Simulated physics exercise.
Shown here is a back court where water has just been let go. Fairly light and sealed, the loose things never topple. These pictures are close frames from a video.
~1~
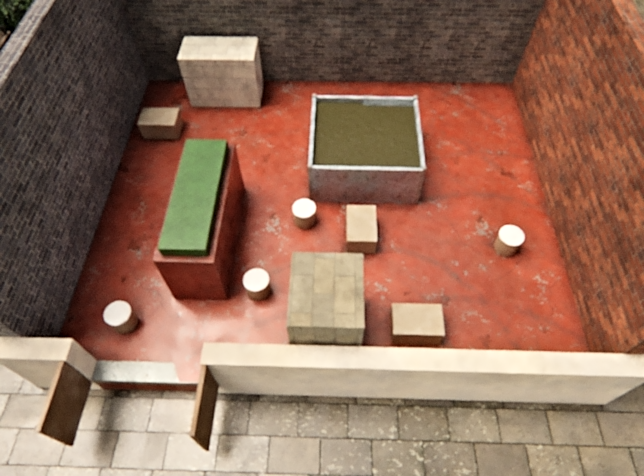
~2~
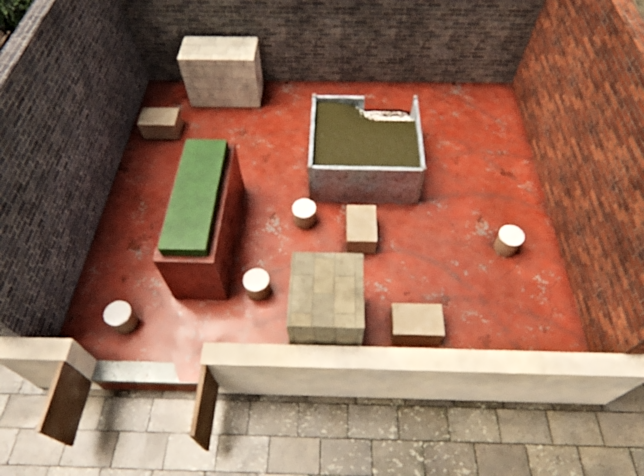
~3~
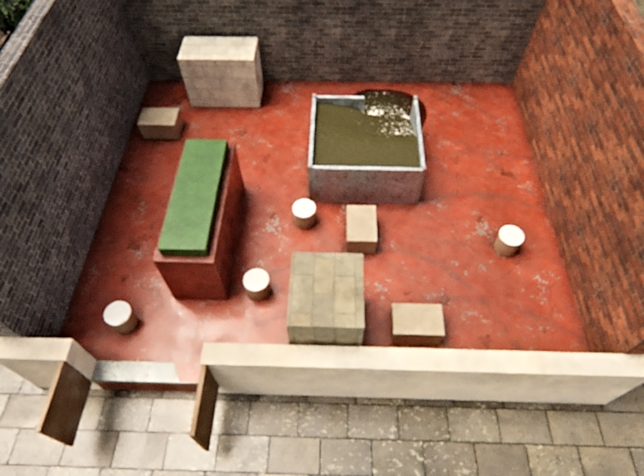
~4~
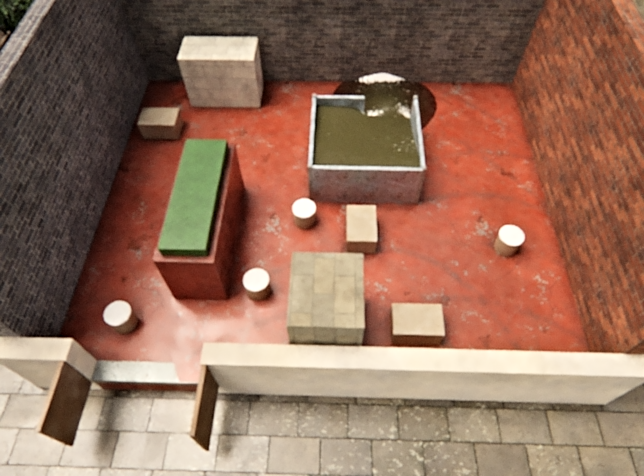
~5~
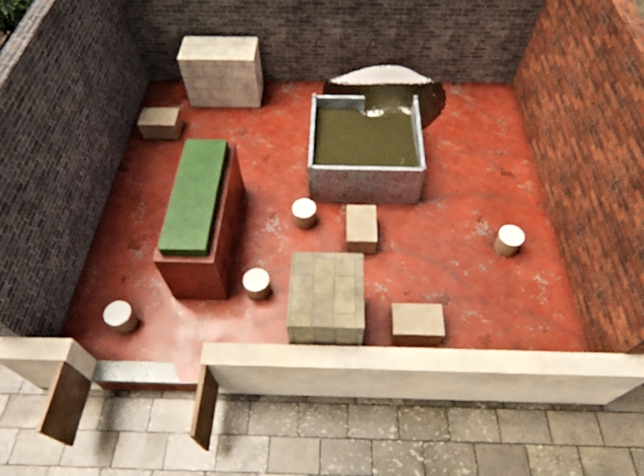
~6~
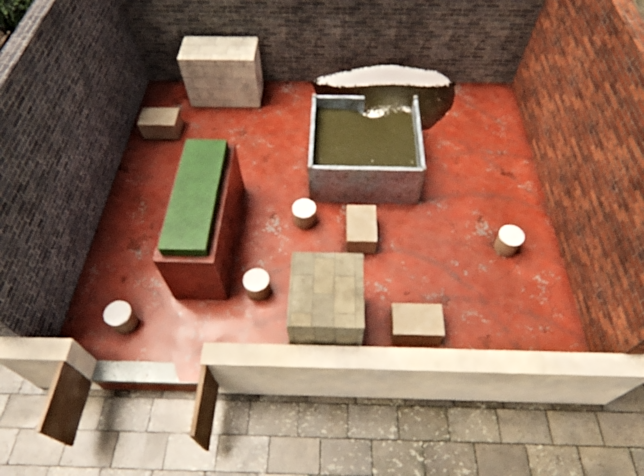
A walled court with a red floor held a square tank of murky water, which poured out through a gap at its back corner and spread in a dark puddle behind it, while everything else stayed still.
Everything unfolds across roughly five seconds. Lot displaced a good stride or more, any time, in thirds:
Share shifted well: Low, below a third.
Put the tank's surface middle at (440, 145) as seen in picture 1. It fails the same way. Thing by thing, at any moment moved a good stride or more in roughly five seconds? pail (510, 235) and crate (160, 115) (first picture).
Taking them in the order you gave, the first got carried that far and the second did not get there.
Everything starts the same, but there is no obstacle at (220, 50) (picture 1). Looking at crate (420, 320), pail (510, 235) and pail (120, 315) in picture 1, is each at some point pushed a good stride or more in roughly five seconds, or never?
Outcome in listed order - hardly budged, knocked clear, hardly budged.
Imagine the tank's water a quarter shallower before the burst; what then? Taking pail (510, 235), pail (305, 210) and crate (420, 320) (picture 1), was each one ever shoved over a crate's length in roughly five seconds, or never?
The first one: Reaches it. The second: Doesn't reach it. The third: Doesn't reach it.
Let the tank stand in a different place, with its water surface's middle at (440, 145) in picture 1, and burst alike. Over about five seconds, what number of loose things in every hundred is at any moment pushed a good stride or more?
I'd put it close to 10 percent.
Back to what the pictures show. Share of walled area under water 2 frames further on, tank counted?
My guess is around 15 per cent.
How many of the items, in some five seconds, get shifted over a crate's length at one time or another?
It comes out at 1.
A moment on, 0 of 7 are well off their spots; 0 afloat.
Next, 0 of 7 are well off their spots; 0 afloat.
Later, 1 of 7 are well off their spots; 0 afloat.
In the end, 1 of 7 are well off their spots, and 1 have been at some point; 1 afloat.
